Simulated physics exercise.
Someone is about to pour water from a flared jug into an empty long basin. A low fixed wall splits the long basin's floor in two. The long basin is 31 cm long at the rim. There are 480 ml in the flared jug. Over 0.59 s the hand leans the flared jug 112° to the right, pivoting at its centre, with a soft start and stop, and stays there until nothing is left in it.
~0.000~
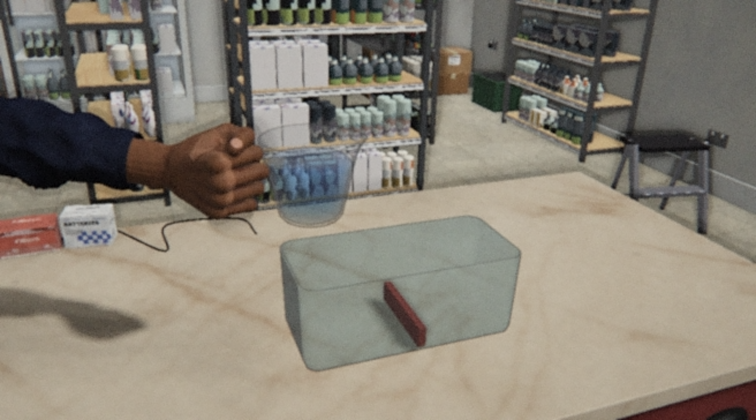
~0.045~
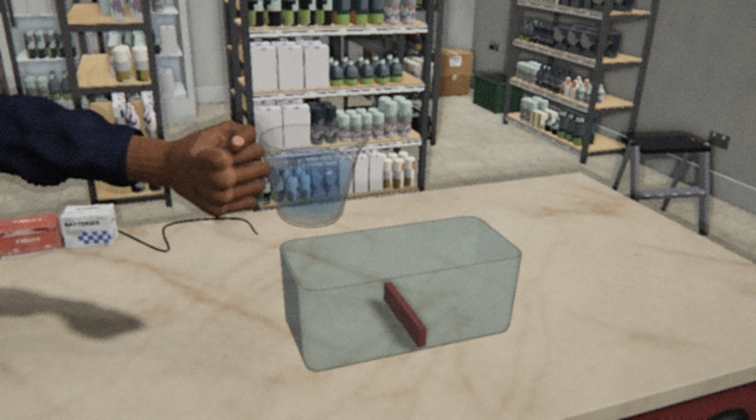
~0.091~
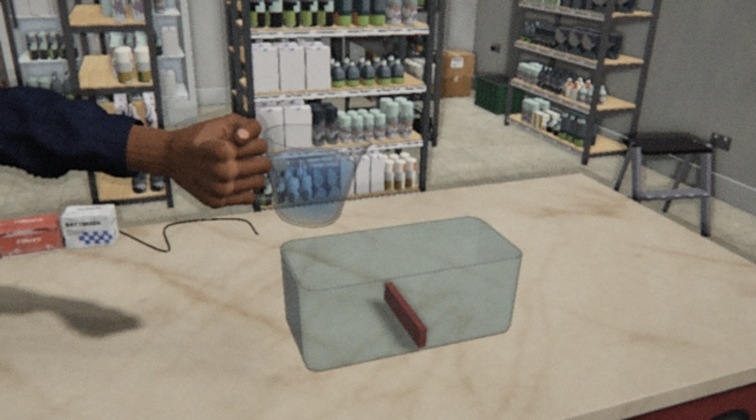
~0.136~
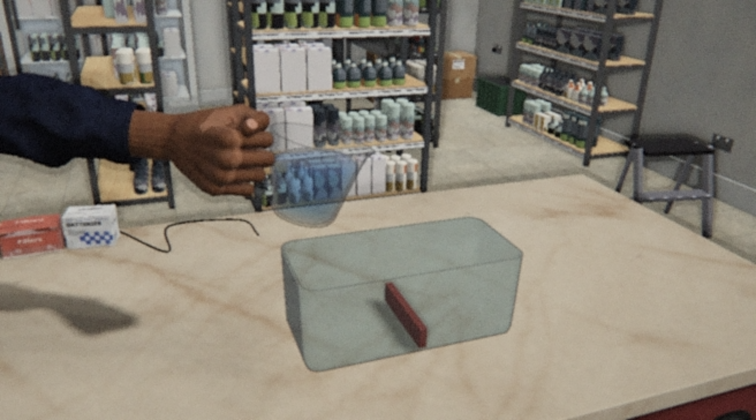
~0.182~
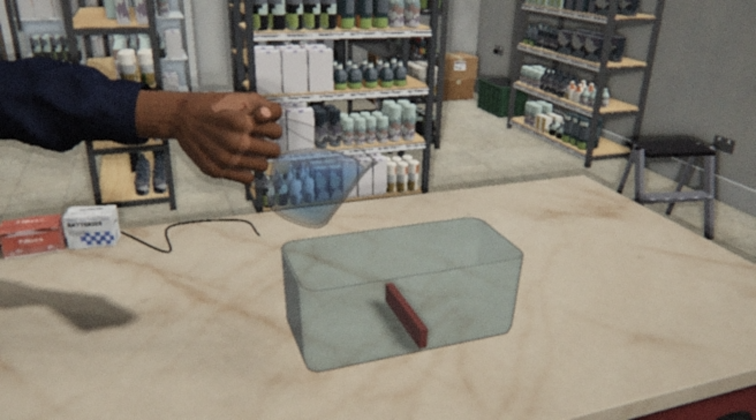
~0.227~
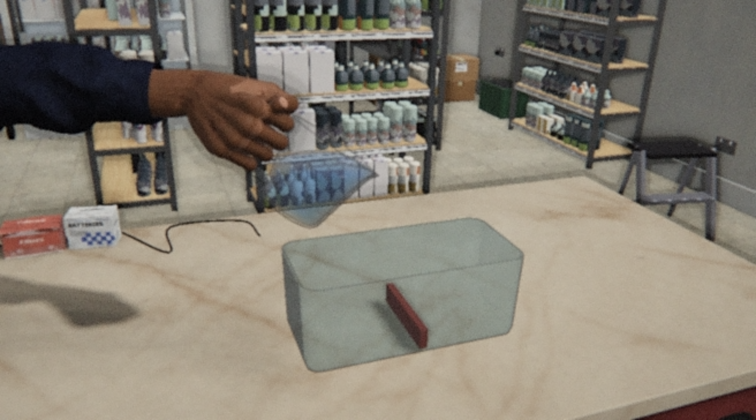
A hand tilting a clear jug of blue liquid steadily to the right above a long glass basin with a red divider.
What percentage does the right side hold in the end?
The far part has some 24 per cent.
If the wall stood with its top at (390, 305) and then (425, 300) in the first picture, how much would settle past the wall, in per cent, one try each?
First 45, then 15 per cent.
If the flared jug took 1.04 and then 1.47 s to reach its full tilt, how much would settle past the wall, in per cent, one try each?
First 35, then 50 per cent.
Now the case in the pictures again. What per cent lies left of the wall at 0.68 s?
Near 78 in a hundred.
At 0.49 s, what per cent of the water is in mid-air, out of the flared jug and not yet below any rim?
Near 26 in a hundred.
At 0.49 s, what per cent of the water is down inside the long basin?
About 38 per cent.
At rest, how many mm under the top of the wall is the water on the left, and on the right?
Left about 14 mm, right about 24 mm.
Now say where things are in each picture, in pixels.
In the first picture, it leans 0°; its right rim is at (367, 135); the water meets the walls at (267, 162) and (349, 155); the long basin's rim runs from (290, 267) to (499, 235); the wall's top is at (404, 304).
In the second picture, it leans 2°; its right rim is at (368, 136); the water meets the walls at (267, 162) and (350, 155).
In the third picture, it leans 7°; its right rim is at (371, 141); the water meets the walls at (269, 161) and (352, 156).
In the fourth picture, it leans 14°; its right rim is at (375, 149); the water meets the walls at (273, 160) and (355, 157).
In the fifth picture, it leans 24°; its right rim is at (378, 160); the water meets the walls at (275, 163) and (362, 160).
In the sixth picture, it leans 36°; its right rim is at (378, 174); the water meets the walls at (272, 172) and (370, 164).
After 0.49 s the tilt is 104° and 35 per cent is still to pour, 29 is left of the wall and 10 right of it.
After 0.68 s the tilt is 112° and 2 per cent is still to pour, 78 is left of the wall and 16 right of it.
After 0.87 s the tilt is 112° and 0 per cent is still to pour, 75 is left of the wall and 21 right of it.
After 1.09 s the tilt is 112° and 0 per cent is still to pour, 74 is left of the wall and 23 right of it.
In the end 73 per cent lies left of the wall, 24 right of it and 3 outside.
